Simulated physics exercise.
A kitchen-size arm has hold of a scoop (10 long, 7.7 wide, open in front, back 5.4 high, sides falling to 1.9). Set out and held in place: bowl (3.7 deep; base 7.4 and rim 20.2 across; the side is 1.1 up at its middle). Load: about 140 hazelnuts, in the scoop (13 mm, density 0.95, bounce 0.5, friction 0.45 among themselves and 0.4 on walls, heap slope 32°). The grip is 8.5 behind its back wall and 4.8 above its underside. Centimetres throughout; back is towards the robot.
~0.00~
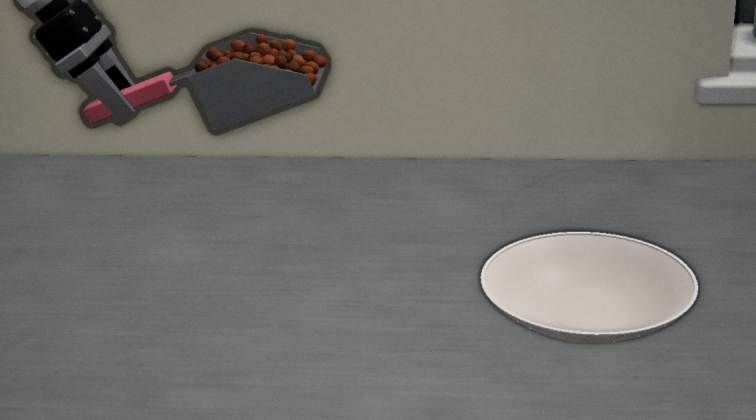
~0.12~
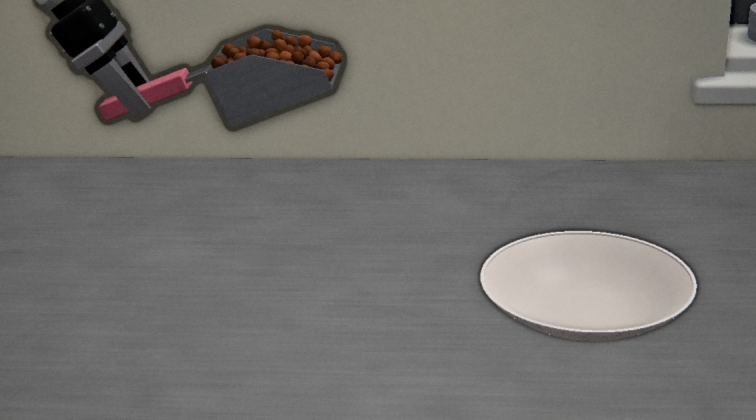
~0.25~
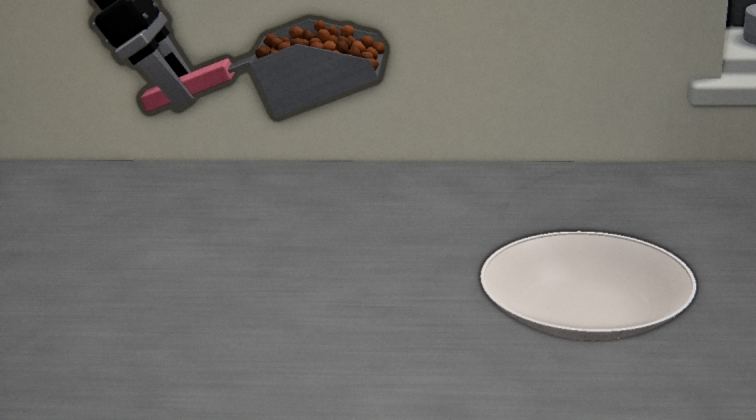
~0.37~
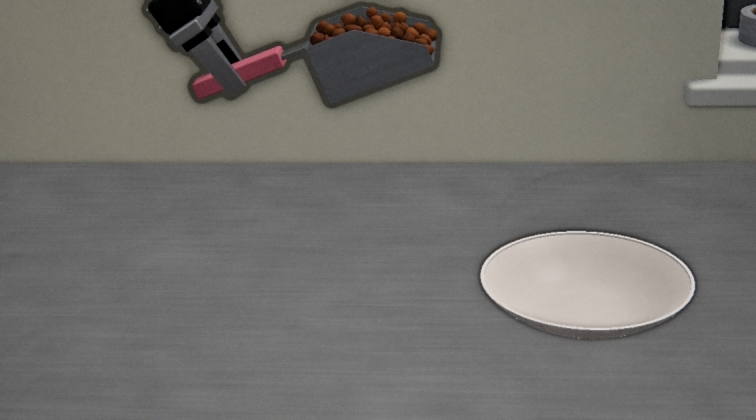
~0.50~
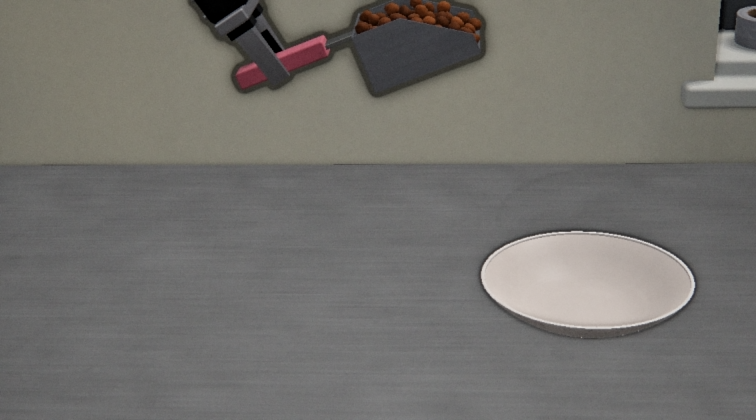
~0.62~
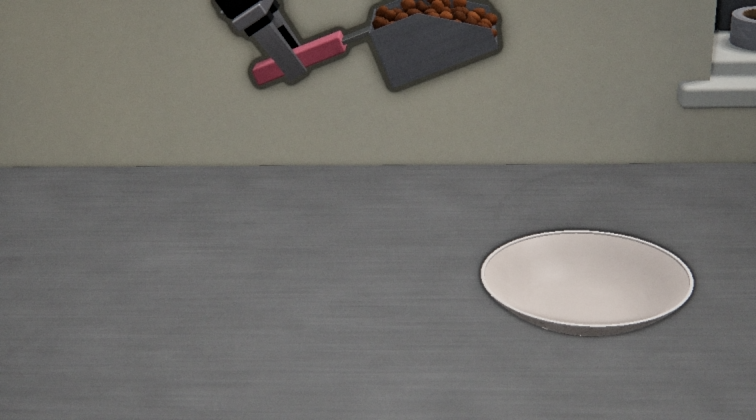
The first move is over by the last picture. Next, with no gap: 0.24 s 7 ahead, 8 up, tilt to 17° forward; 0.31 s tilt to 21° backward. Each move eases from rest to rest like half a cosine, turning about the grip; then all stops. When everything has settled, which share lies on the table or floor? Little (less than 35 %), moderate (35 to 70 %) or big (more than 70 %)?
On the table or floor the share is little, less than 35 %.
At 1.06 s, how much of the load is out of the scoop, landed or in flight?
About 45 per cent by then.
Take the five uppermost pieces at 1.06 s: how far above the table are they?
About 36 cm.
By 0.84 s, tilted 16° forward, highest piece 32 above the table; 133 on the scoop, 8 in flight or on a rim.
By 1.06 s, tilted 10° backward, highest piece 35 above the table; 76 on the scoop, 23 in the bowl, 42 in flight or on a rim.
By 1.37 s, tilted 21° backward, highest piece 38 above the table; 68 on the scoop, 51 in the bowl, 8 on the table or floor, 14 in flight or on a rim.
By 2.42 s, tilted 21° backward, highest piece 38 above the table; 68 on the scoop, 55 in the bowl, 18 on the table or floor.
Final count, 68 on the scoop, 55 in the bowl, 18 on the table or floor. That is 13 % on the table or floor.
